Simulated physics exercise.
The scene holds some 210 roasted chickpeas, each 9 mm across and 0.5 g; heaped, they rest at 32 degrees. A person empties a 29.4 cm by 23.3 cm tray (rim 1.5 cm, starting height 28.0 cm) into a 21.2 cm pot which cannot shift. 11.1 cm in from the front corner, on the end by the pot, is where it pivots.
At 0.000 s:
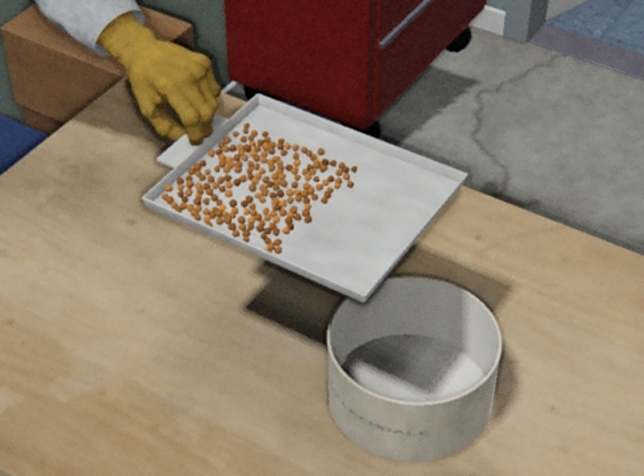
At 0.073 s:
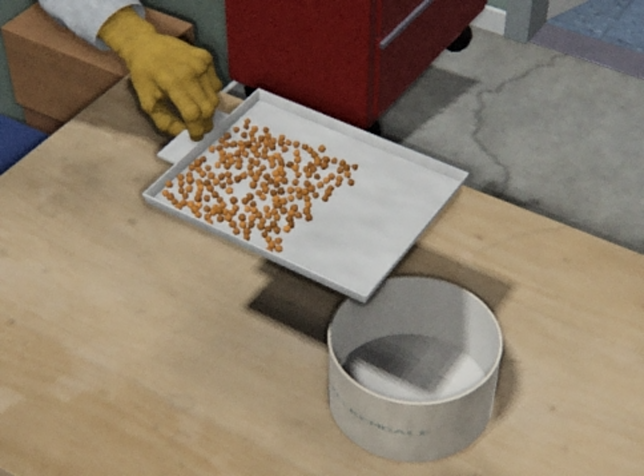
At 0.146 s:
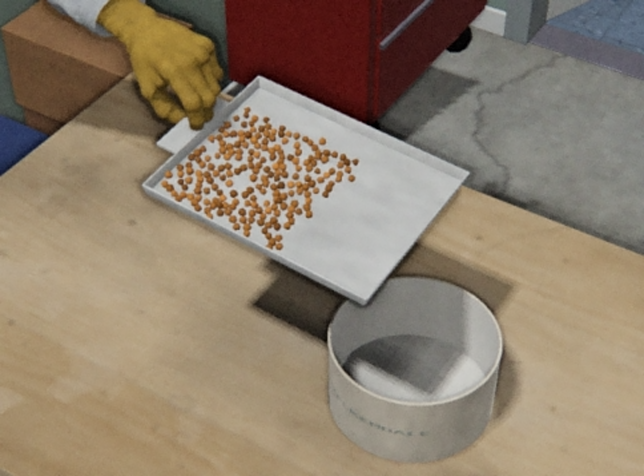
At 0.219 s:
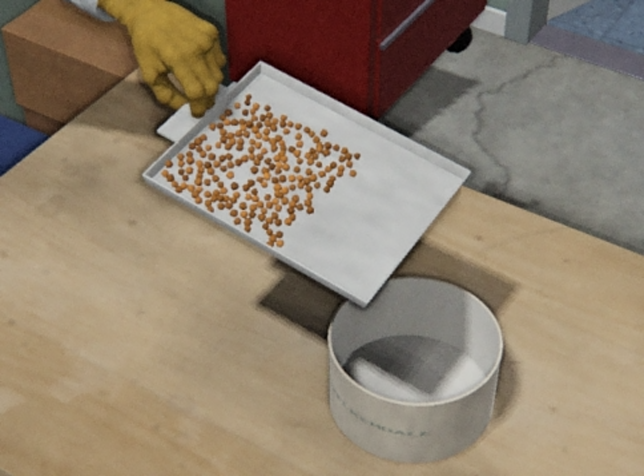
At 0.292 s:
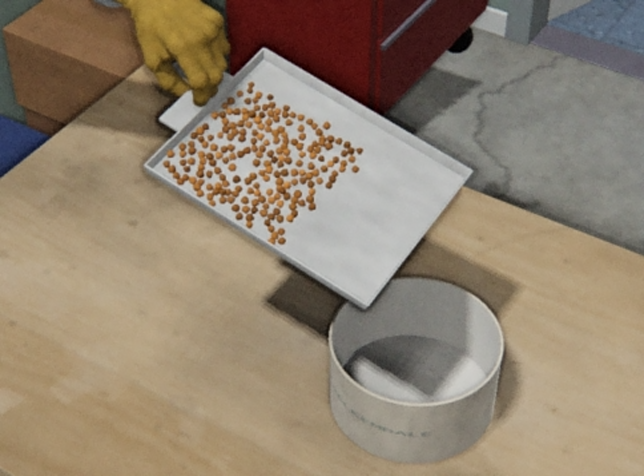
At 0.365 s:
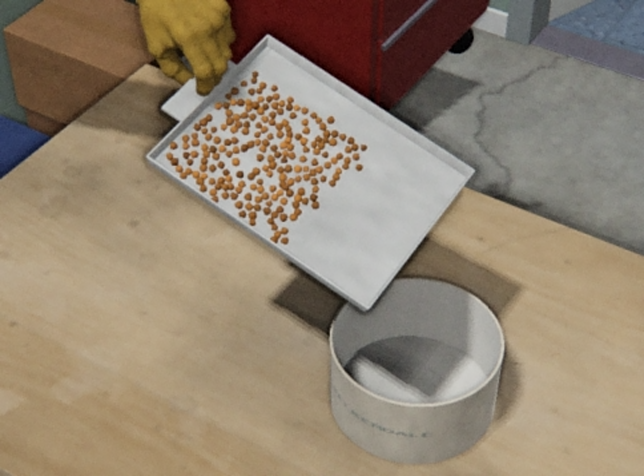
The clip shows a yellow-gloved hand at the handle of a pale tray of roasted chickpeas above a wooden table, steadily raising the handle side so the tray slants toward a round pot, while the chickpeas stay clustered together.
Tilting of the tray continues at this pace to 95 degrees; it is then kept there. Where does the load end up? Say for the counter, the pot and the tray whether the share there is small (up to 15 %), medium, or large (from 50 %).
Counter: Large. Pot: Medium. Left on the tray: Small.
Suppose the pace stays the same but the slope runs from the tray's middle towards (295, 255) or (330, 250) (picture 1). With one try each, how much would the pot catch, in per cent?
30 and 40 %.
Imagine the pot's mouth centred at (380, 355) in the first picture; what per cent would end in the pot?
Share in pot at that spot: Some 80 in a hundred.
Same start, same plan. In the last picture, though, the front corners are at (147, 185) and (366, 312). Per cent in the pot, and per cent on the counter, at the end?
In the pot: 40 per cent; on the counter: 60 per cent.
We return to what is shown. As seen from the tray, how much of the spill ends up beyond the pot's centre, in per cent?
About 80 per cent.
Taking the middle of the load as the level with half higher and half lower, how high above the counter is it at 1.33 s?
Some 28 cm above the counter.
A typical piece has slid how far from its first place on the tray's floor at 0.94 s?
By then it sits near 17 cm from where it began.
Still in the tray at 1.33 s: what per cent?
Reading: Approx. 70%.
Then, at 0.94 s, tilt 55 degrees; the tray holds 85 %, the pot 0 %.
After 1.33 s, tilt 79 degrees; the tray holds 70 %, the pot 10 %.
Then, at 1.80 s, tilt 95 degrees; the tray holds 5 %, the pot 25 %.
By 2.6 s all is still; counter 60 %, pot 40 %, tray 0 %.
